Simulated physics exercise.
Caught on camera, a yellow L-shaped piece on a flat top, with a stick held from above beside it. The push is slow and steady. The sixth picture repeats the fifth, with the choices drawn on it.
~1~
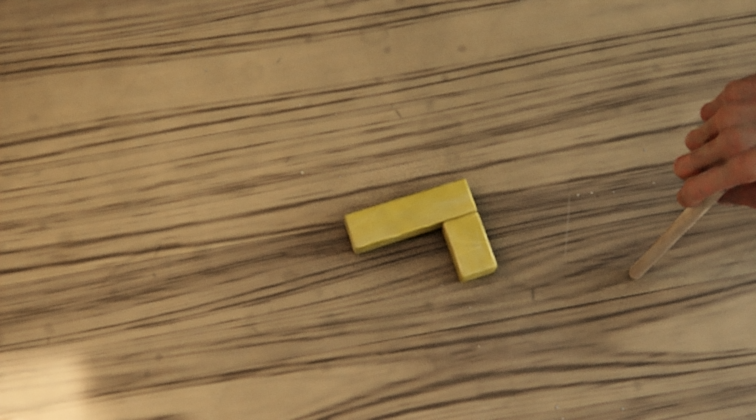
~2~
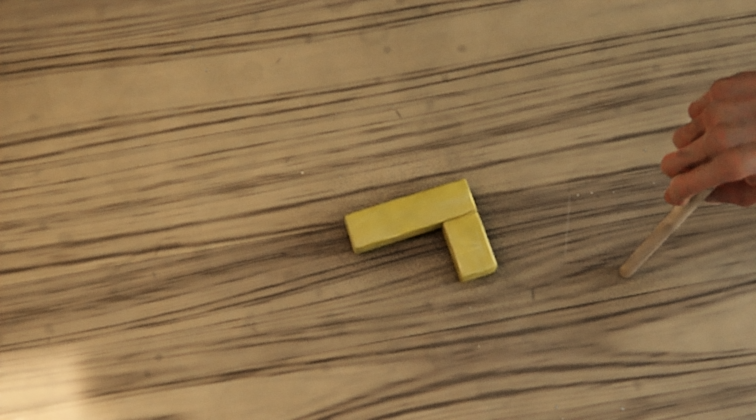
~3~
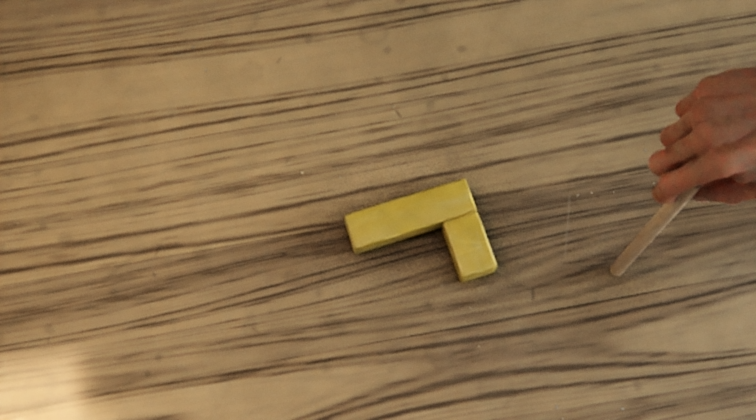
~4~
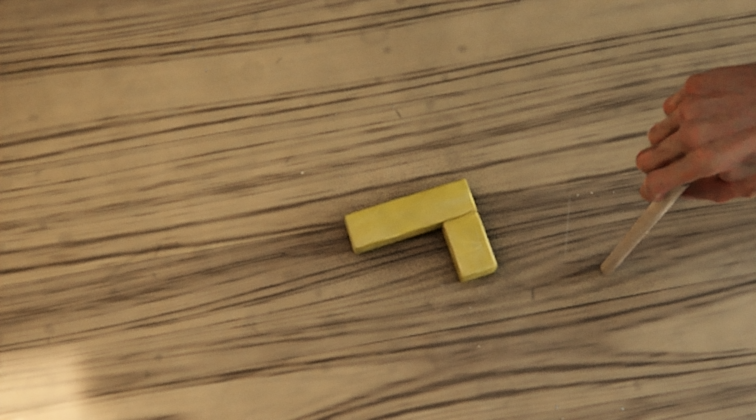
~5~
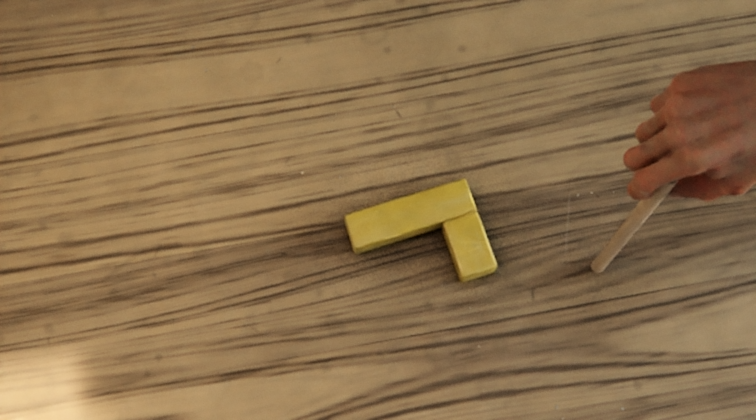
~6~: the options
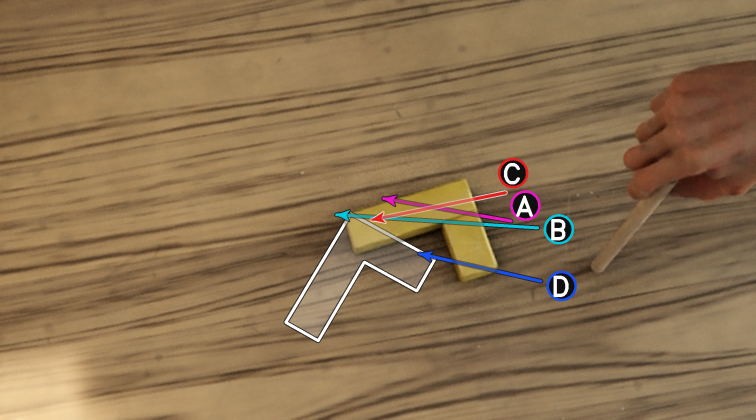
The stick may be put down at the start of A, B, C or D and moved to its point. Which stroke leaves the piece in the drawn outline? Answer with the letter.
Only C fits it in.
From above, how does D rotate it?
On that stroke, clockwise.
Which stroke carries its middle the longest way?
B.
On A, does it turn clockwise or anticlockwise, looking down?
Anticlockwise.
On the marked copy, A from (511, 221) to (383, 199); B from (538, 228) to (336, 215); C from (506, 193) to (372, 220); D from (541, 281) to (419, 254).
With C. Early on, foot of the stick (456, 203), piece (393, 223).
Further on, foot of the stick (408, 213), piece (355, 251).
At the end, foot of the stick (372, 220), piece (333, 272); it fills the outline.
As for the rest, A leaves the piece out of the outline, at (325, 235); B leaves the piece out of the outline, at (262, 231); D leaves the piece out of the outline, at (368, 180).
